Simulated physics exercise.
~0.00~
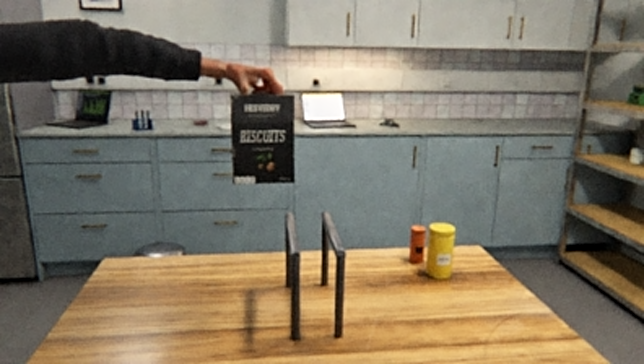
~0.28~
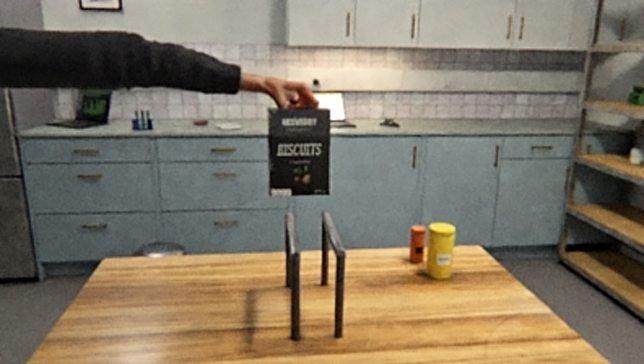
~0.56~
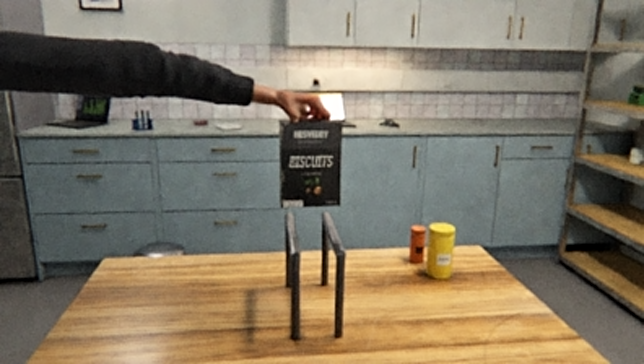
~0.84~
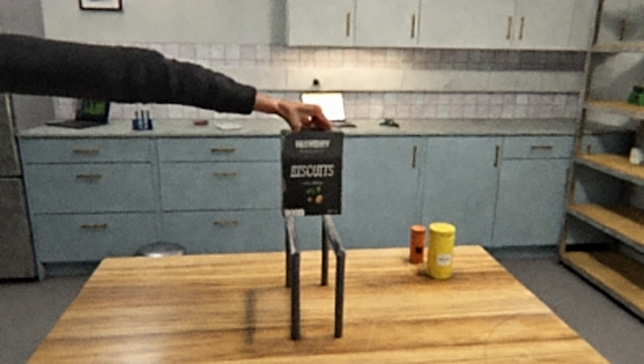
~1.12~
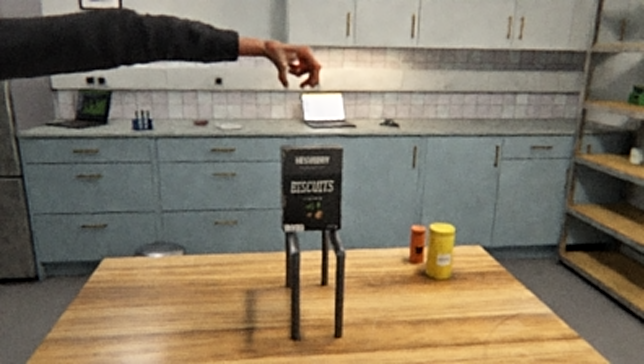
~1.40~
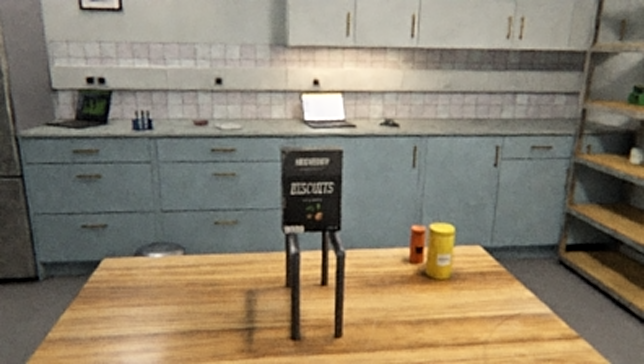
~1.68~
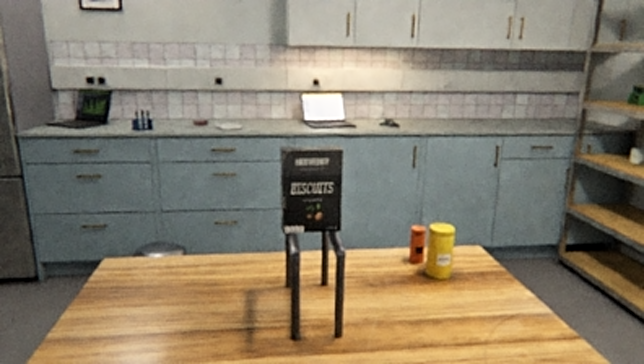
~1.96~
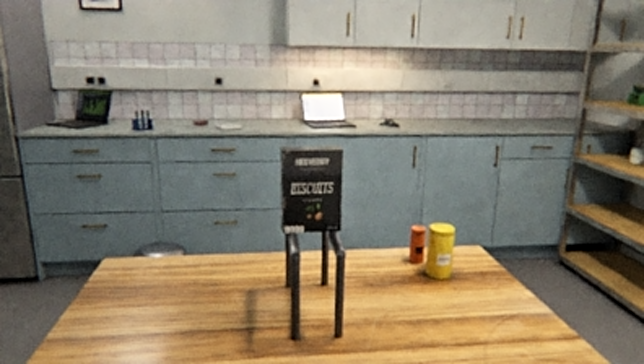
A black biscuit packet, lowered and released by a hand, stays upright on two ledges.
